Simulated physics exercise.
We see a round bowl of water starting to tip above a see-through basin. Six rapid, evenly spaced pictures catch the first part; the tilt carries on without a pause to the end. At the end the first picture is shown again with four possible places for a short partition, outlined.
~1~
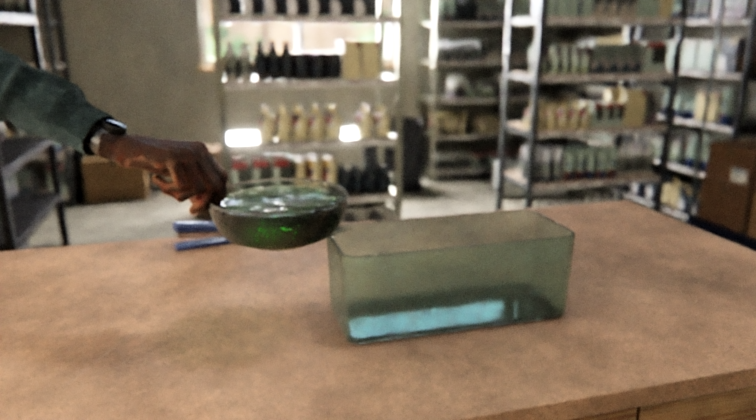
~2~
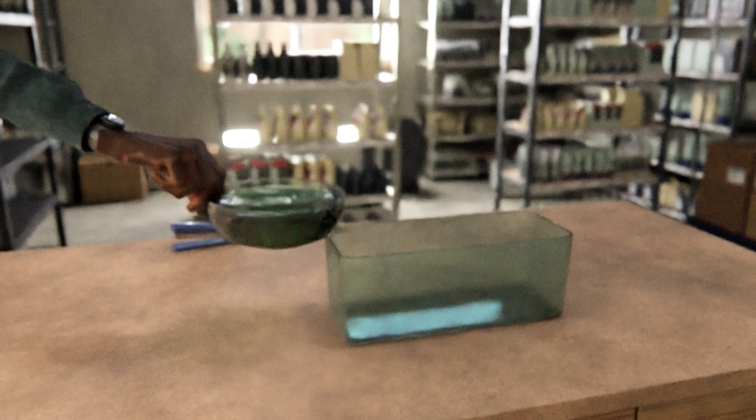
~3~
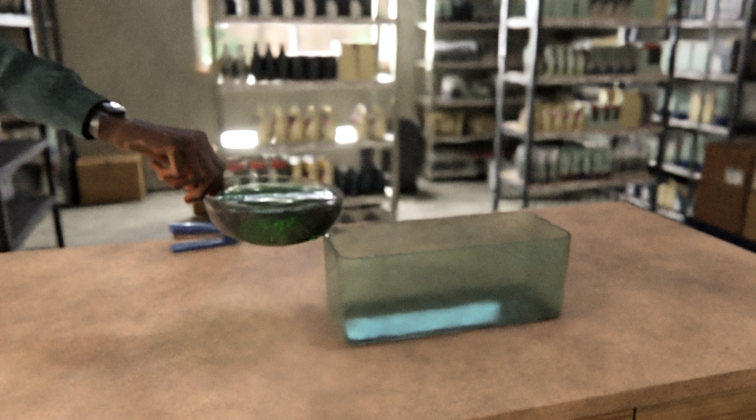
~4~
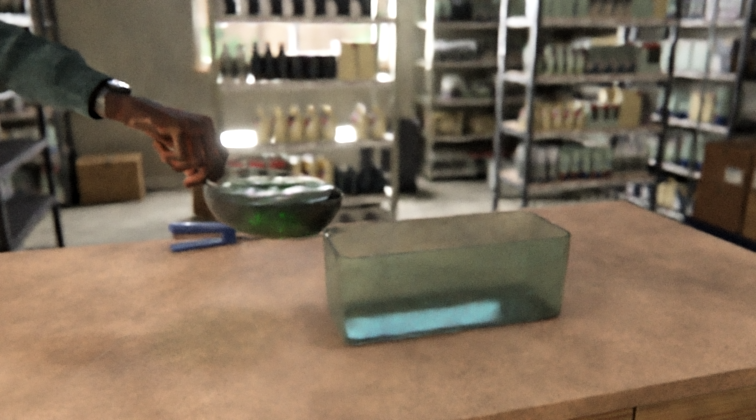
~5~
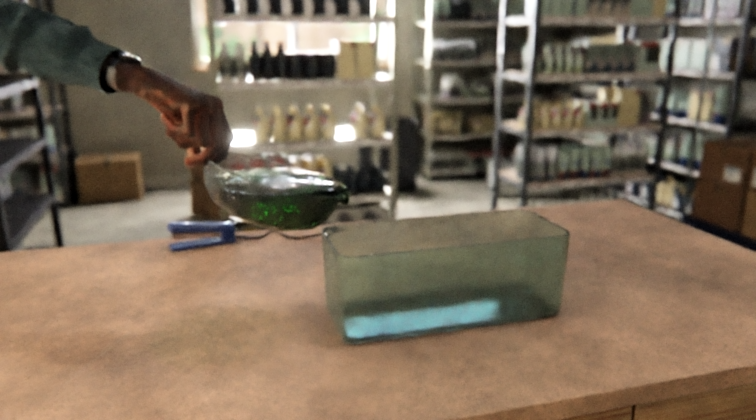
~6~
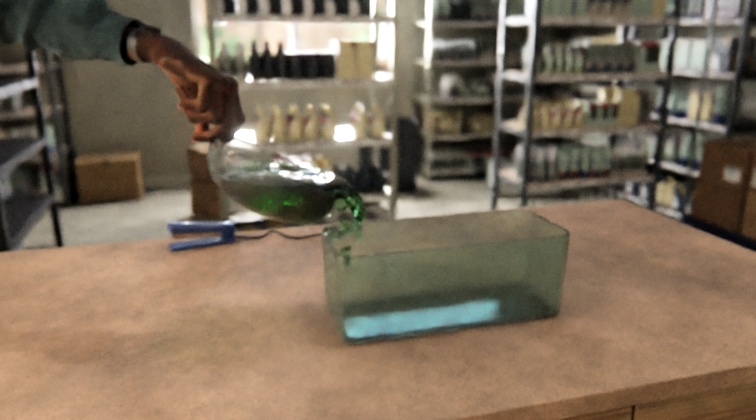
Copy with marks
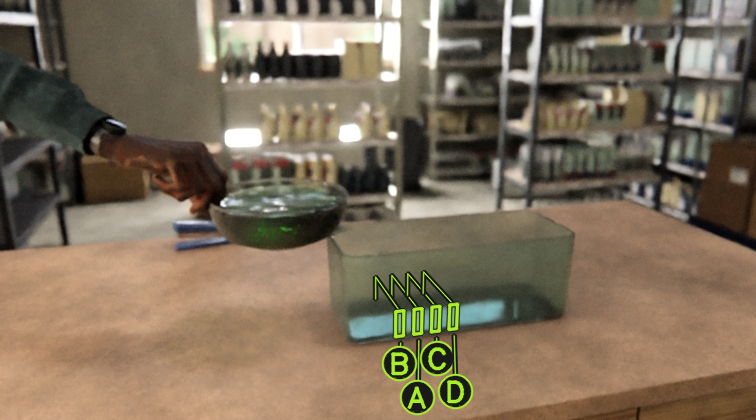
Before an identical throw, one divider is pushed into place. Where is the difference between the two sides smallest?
The answer is place C.
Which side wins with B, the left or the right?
More ends on the right.
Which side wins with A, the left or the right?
The right one.
On the marked copy, A at (418, 340); B at (400, 342); C at (436, 337); D at (454, 335).
If A is chosen, about 28 % ends left of the wall and 67 % right of it; 5 % is lost outside.
If B is chosen, about 13 % ends left of the wall and 82 % right of it; 5 % is lost outside.
If C is chosen, about 51 % ends left of the wall and 44 % right of it; 5 % is lost outside.
If D is chosen, about 71 % ends left of the wall and 24 % right of it; 5 % is lost outside.
